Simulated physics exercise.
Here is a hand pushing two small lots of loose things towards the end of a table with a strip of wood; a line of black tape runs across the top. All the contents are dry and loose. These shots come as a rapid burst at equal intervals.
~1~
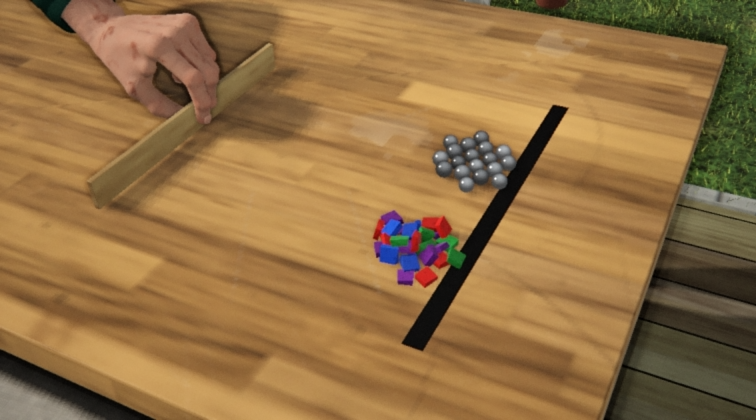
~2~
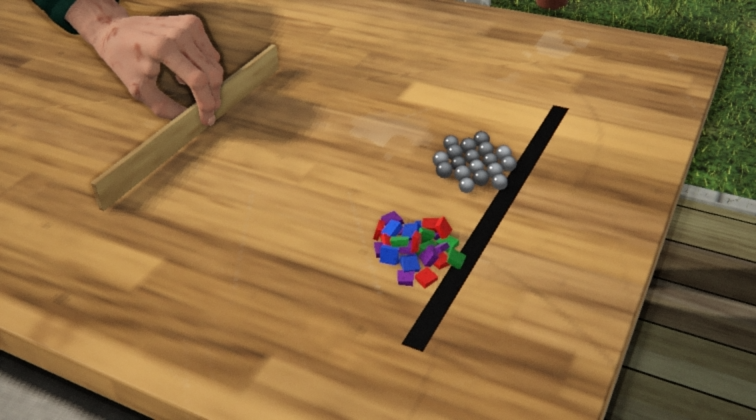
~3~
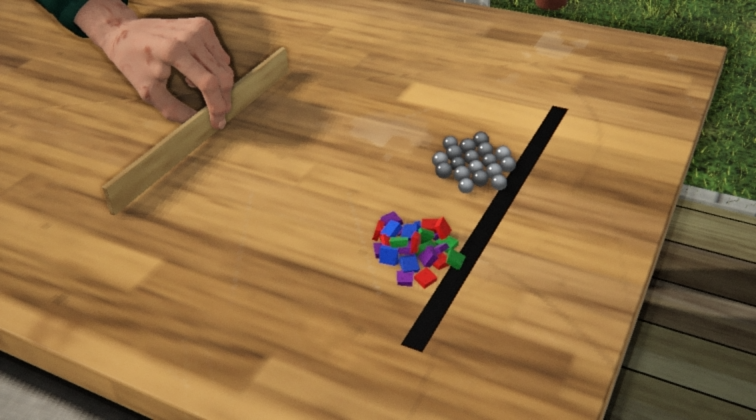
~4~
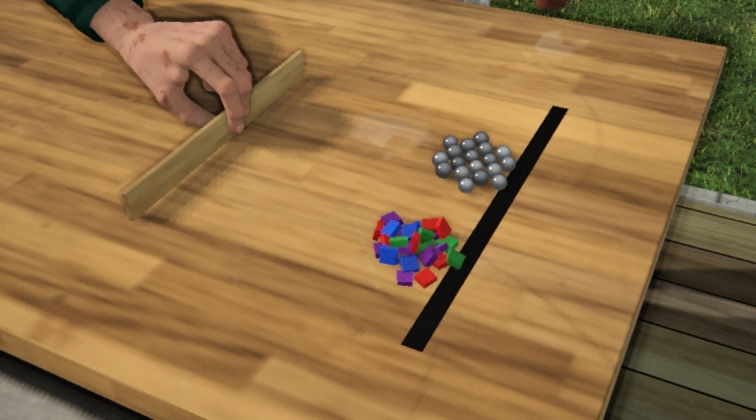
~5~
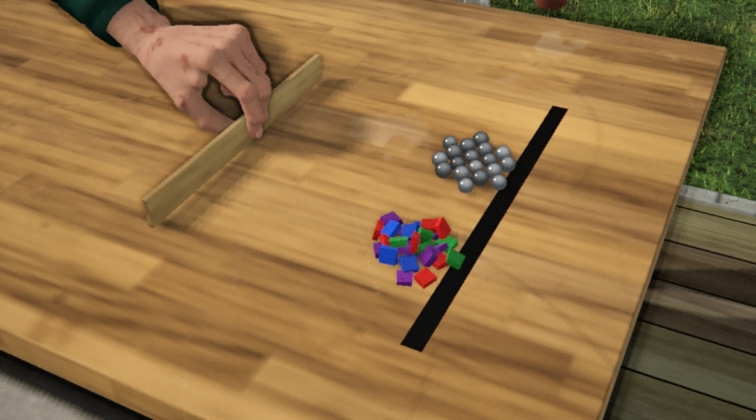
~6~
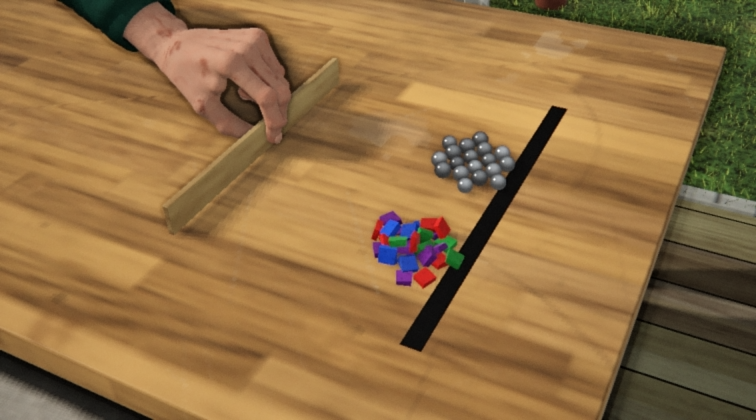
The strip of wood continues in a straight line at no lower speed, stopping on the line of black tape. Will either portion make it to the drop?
Result: The front portion will never leave the surface. The back portion will partly leave the surface.
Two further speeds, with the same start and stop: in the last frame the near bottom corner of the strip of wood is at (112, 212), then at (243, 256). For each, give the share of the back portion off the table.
Roughly 0 per cent, and 100 per cent.
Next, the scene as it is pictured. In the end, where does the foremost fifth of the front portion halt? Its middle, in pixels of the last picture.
My best guess is around (541, 286) in the final picture.
Then, 0.34 s on from there, strip of wood still moving, near (385, 154); front portion all on the table, its front near (454, 259); back portion all on the table, its front near (498, 182).
Then, 0.69 s on from there, strip of wood stopped at the black tape; front portion all on the table, its front near (555, 283); back portion all on the table, its front near (614, 169).
Then, 0.97 s on from there, strip of wood stopped at the black tape; front portion all on the table, its front near (559, 284); back portion near a quarter over the edge.
In the end, strip of wood stopped at the black tape; front portion all on the table, its front near (559, 284); back portion the whole lot over the edge.
